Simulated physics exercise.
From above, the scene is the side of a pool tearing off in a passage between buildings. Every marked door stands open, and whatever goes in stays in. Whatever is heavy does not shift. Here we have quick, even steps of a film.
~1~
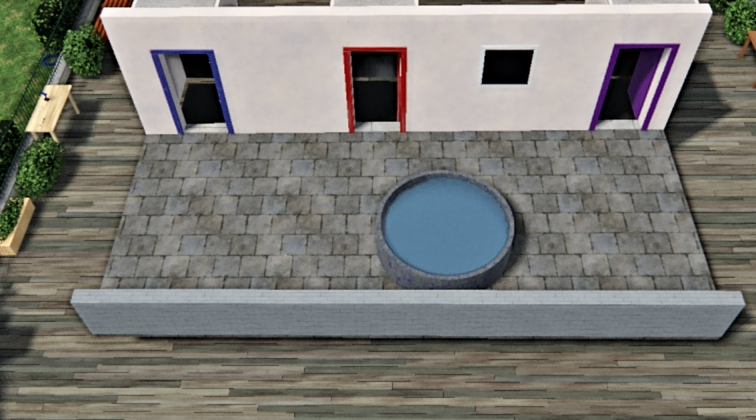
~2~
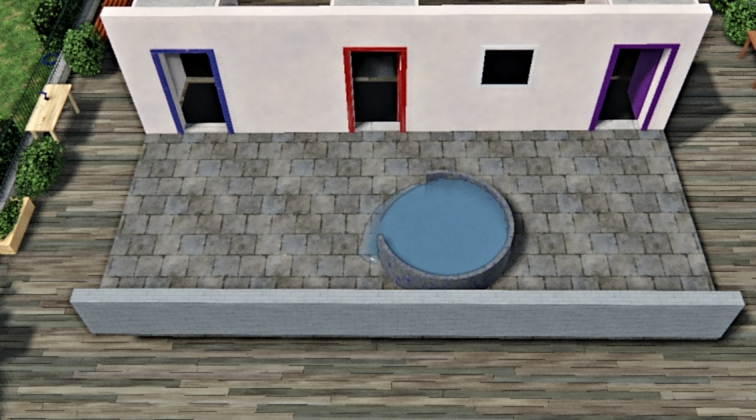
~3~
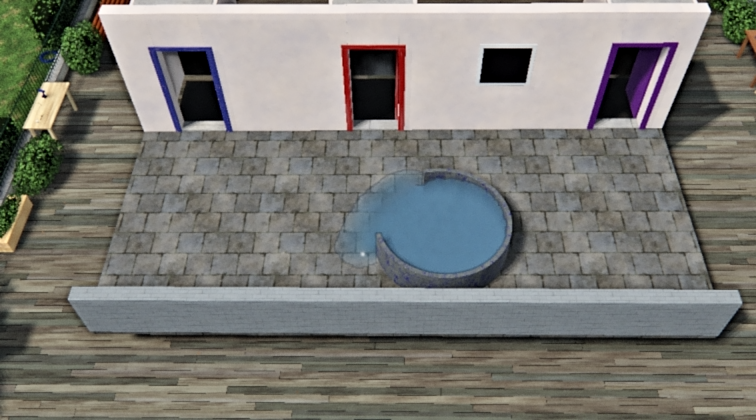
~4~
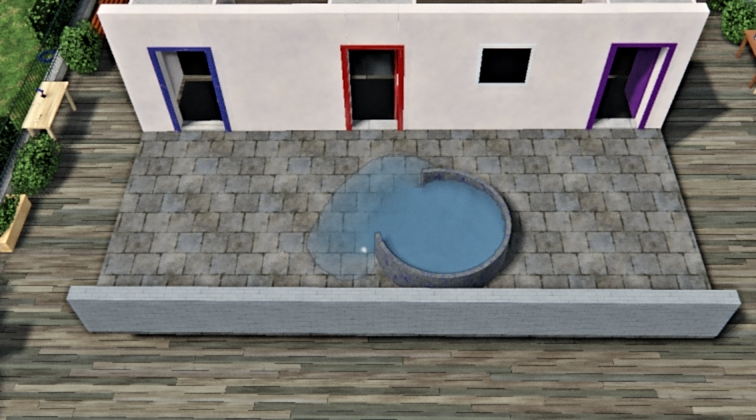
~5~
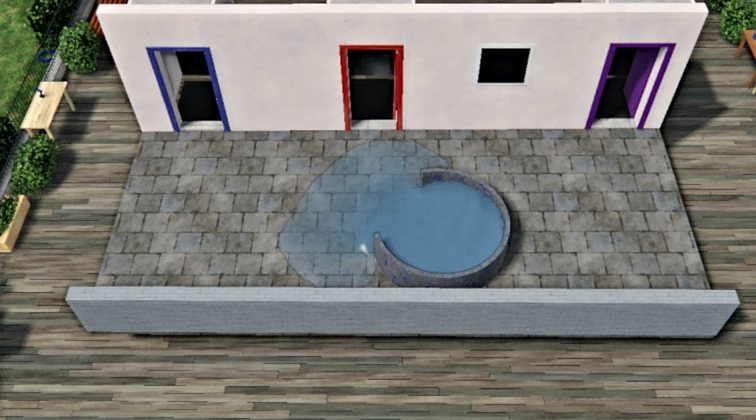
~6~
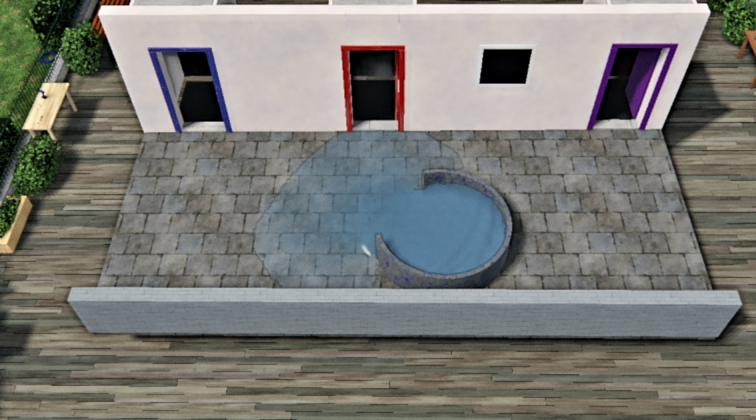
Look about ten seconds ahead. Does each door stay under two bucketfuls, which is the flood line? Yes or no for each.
Purple door - yes, stays under; blue door - no, it floods; red door - no, it floods.
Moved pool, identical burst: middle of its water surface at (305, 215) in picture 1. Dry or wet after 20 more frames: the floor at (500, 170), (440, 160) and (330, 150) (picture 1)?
Taking them in the order asked: Spared, then spared, then inundated.
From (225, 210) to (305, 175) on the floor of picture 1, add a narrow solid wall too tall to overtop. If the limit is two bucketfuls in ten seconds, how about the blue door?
From my reading, I'd say the blue door gets less than that.
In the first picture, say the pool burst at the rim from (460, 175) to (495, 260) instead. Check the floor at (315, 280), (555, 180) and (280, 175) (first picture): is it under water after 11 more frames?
Untouched, soaked, untouched.
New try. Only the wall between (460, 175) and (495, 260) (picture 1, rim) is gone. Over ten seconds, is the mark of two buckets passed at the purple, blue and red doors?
I reckon the purple door will get past the mark, the blue door will stay beneath the mark, and the red door will stay beneath the mark.
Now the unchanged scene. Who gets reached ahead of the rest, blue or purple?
It's the blue door.
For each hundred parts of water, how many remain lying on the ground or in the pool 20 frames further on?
I'd say around 70 per cent.
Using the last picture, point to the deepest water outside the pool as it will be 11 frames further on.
Somewhere around (335, 137).
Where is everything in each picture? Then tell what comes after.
In the first picture, the round tank at (445, 224) is whole and still.
In the second picture, water pours out at (389, 214) and has run to a hidden place.
In the third picture, the front is at a hidden place, out from the gap at (387, 213).
In the fourth picture, the front is at (417, 161), out from the gap at (386, 214).
In the fifth picture, water pours out at (386, 214) and has run to (284, 246).
In the sixth picture, water pours out at (387, 214) and has run to (259, 247).
A moment on, water covers 40 % of the floor; the purple door not reached, the blue door not reached, the red door over two buckets in.
Next, water covers 50 % of the floor; the purple door not reached, the blue door under two buckets in, the red door over two buckets in.
Then, water covers 50 % of the floor; the purple door not reached, the blue door over two buckets in, the red door far over two buckets in.
Later, water covers 50 % of the floor; the purple door not reached, the blue door over two buckets in, the red door far over two buckets in.
In the end, water covers 40 % of the floor; the purple door not reached, the blue door over two buckets in, the red door far over two buckets in.
